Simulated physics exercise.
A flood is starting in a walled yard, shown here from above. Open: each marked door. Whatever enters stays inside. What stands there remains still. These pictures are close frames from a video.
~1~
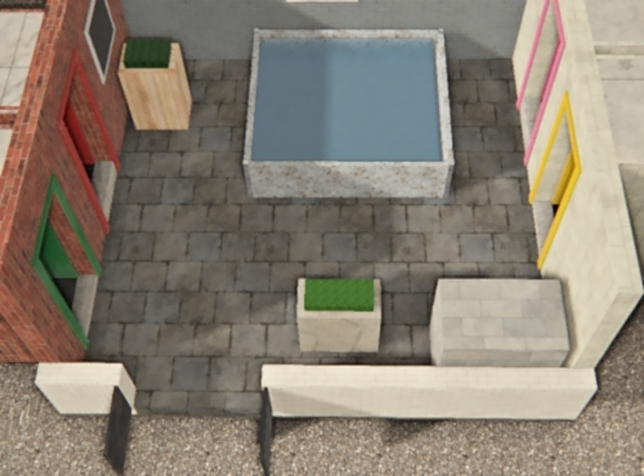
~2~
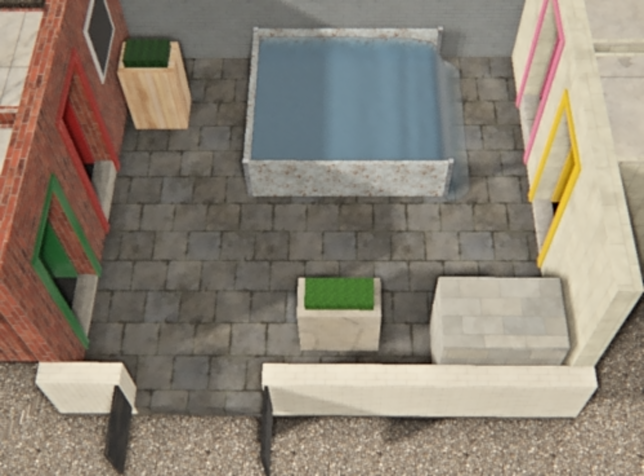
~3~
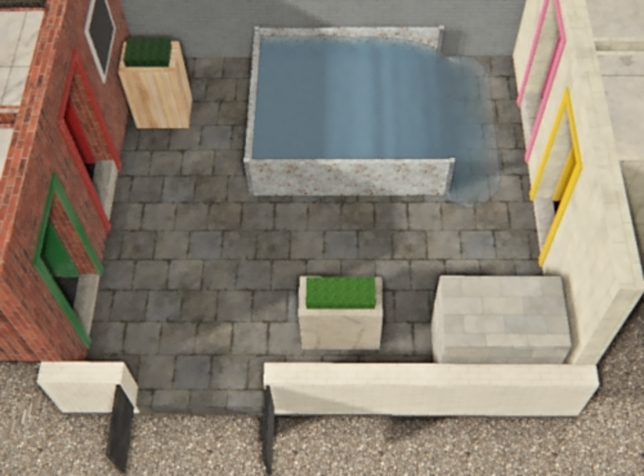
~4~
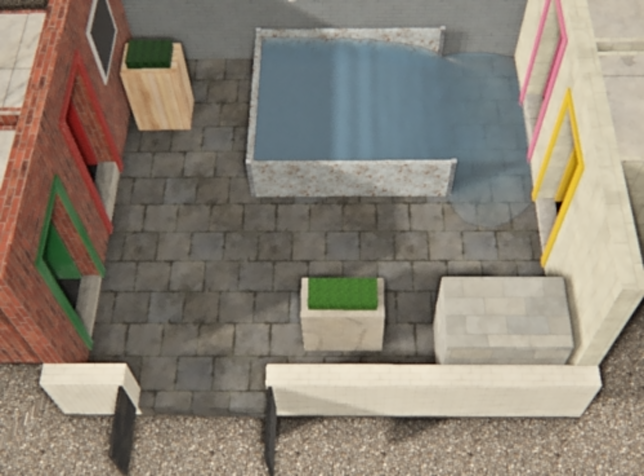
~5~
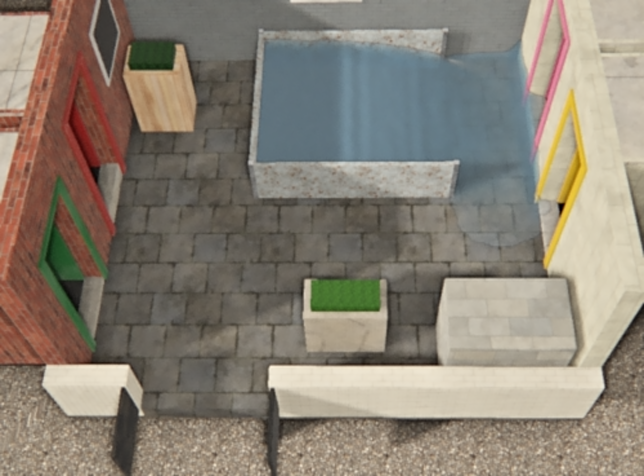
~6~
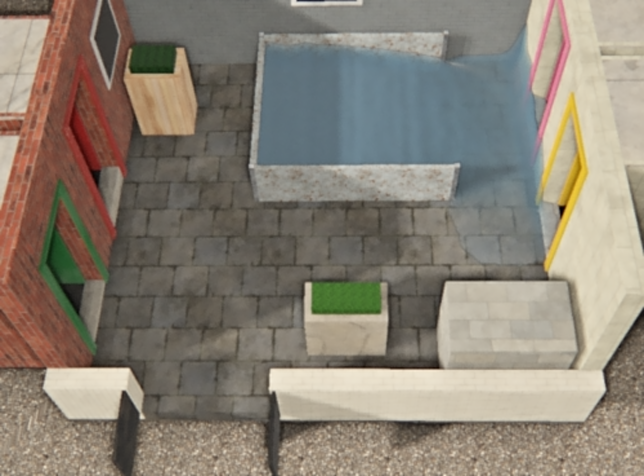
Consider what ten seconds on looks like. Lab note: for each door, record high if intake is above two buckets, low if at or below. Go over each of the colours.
Green door: High; pink door: High; yellow door: High; red door: Low.
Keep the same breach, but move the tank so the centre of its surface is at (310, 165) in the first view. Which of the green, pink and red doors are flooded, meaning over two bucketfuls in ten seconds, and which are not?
Taking the doors in order, the green door crosses the line, the pink door crosses the line and the red door remains below.
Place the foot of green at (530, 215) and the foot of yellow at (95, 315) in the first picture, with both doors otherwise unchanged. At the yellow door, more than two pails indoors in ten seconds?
The yellow one tops the limit, as far as I can tell.
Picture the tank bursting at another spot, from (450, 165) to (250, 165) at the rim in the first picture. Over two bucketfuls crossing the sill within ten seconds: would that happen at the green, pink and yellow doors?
Against the threshold, green beats it, pink misses it, yellow beats it.
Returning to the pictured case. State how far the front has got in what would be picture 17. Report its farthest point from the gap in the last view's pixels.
The front should reach about (553, 393).
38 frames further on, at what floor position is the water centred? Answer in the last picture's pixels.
I'd say around (354, 178).
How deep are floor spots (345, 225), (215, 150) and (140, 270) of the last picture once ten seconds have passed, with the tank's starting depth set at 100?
Respectively 8, 16 and 20 per cent.
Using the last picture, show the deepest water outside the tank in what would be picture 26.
Estimated pixel: (543, 324).
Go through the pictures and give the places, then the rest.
Still water in the tank at (348, 98), in the first picture.
The front is at a hidden place, out from the gap at (439, 117), in the second picture.
The front is at (468, 58), out from the gap at (440, 117), in the third picture.
The front is at (508, 215), out from the gap at (442, 119), in the fourth picture.
Water pours out at (444, 121) and has run to (539, 228), in the fifth picture.
The front is at (543, 254), out from the gap at (445, 124), in the sixth picture.
A moment on, water covers 20 % of the floor; the green door not reached, the pink door over two buckets in, the yellow door under two buckets in, the red door not reached.
Next, water covers 30 % of the floor; the green door not reached, the pink door far over two buckets in, the yellow door over two buckets in, the red door not reached.
Then, water covers 55 % of the floor; the green door not reached, the pink door far over two buckets in, the yellow door far over two buckets in, the red door not reached.
Later, water covers 90 % of the floor; the green door under two buckets in, the pink door far over two buckets in, the yellow door far over two buckets in, the red door wet at the sill, nothing in.
In the end, water covers 95 % of the floor; the green door over two buckets in, the pink door far over two buckets in, the yellow door far over two buckets in, the red door wet at the sill, nothing in.
